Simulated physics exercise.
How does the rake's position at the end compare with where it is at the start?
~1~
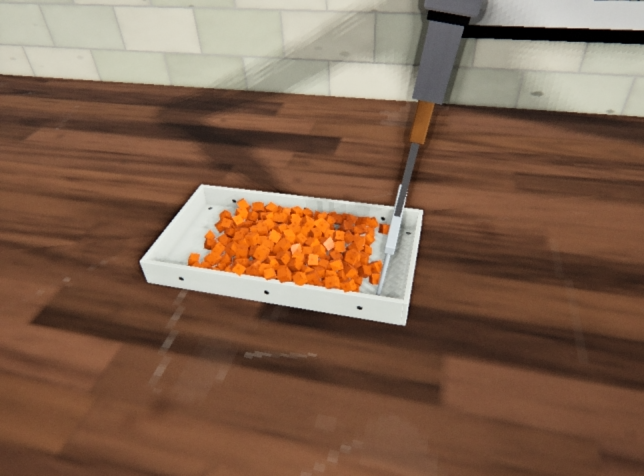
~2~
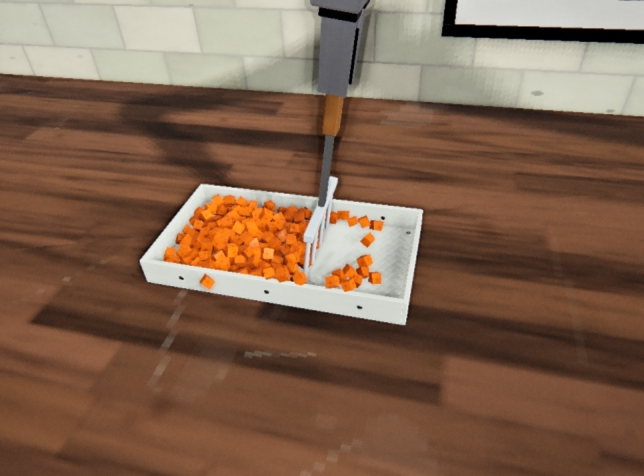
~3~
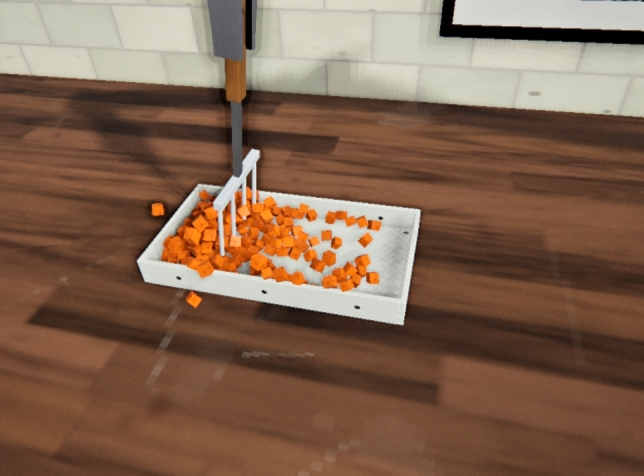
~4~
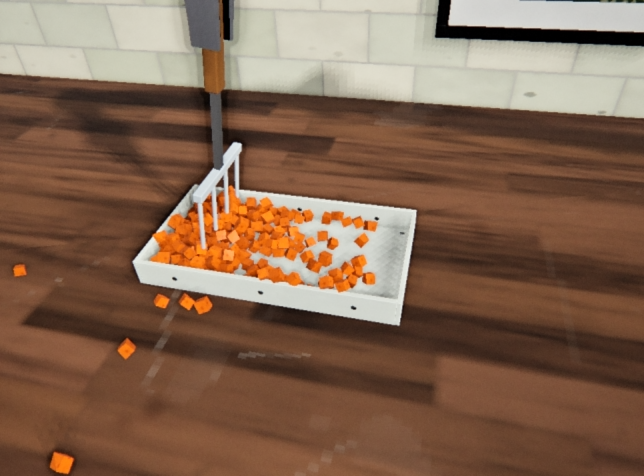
At the start the rake is down at the right end of the white tray. By the end it is near the left end and held somewhat higher.
A pale rake on a grey robot arm stands at the right end of a shallow white tray of orange cubes, seen from above on a dark wooden counter before pale green tiles. The arm draws the rake left, heaping the cubes ahead of it while some slip behind its tines. Near the left end the rake rises a little, and a few cubes spill over the edges. It ends above the left part of the tray, with most cubes still inside, scattered ones trailing to the right, and six lying on the counter to the left and in front.
